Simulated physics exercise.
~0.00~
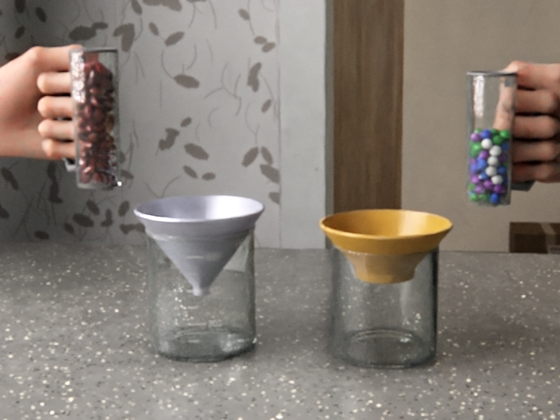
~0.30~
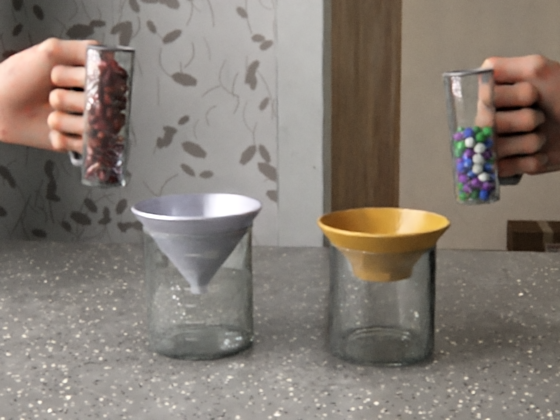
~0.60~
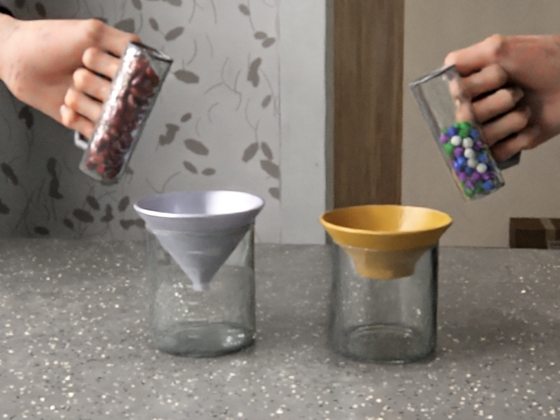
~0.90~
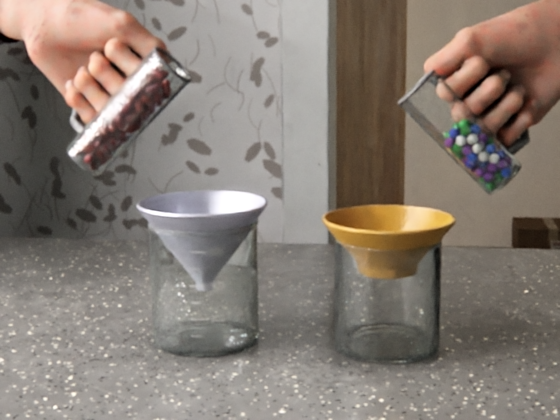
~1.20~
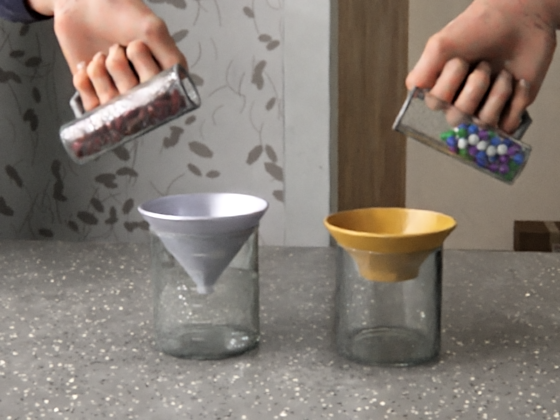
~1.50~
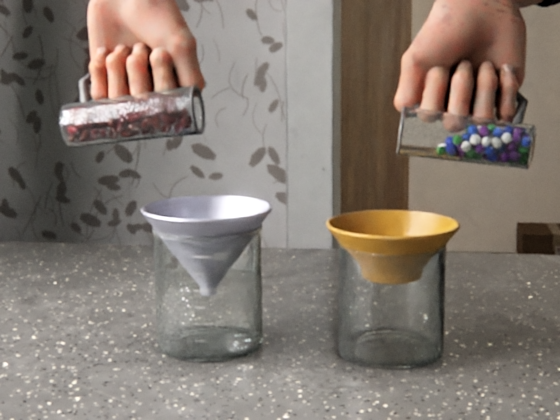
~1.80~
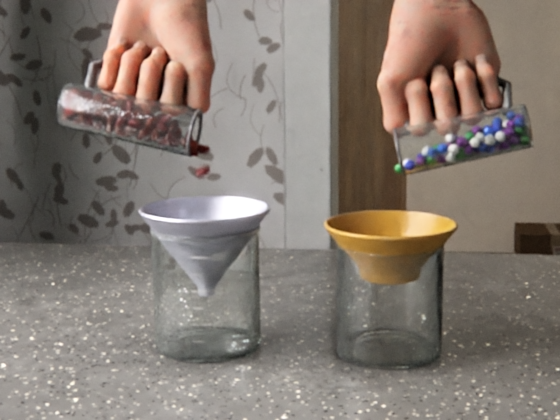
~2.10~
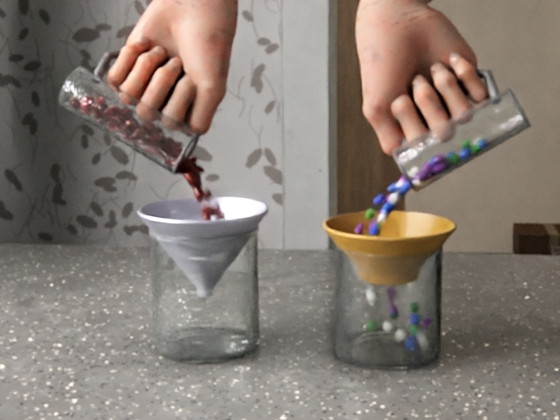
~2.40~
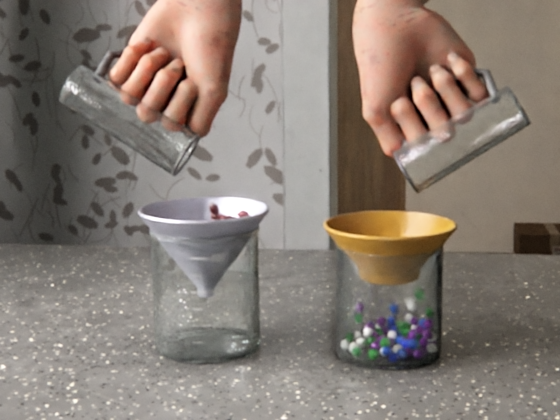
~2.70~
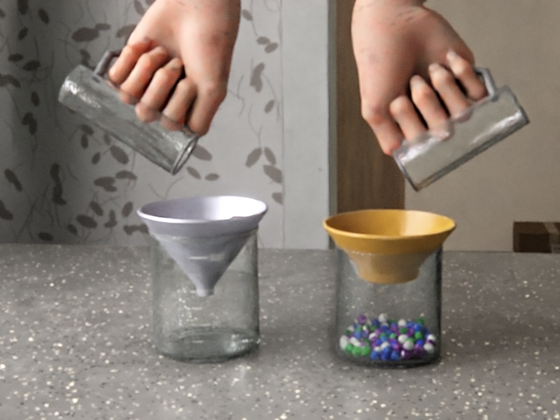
Two hands tip cups over funnels; colourful beads fill the right jar, but red pieces clog the left funnel.
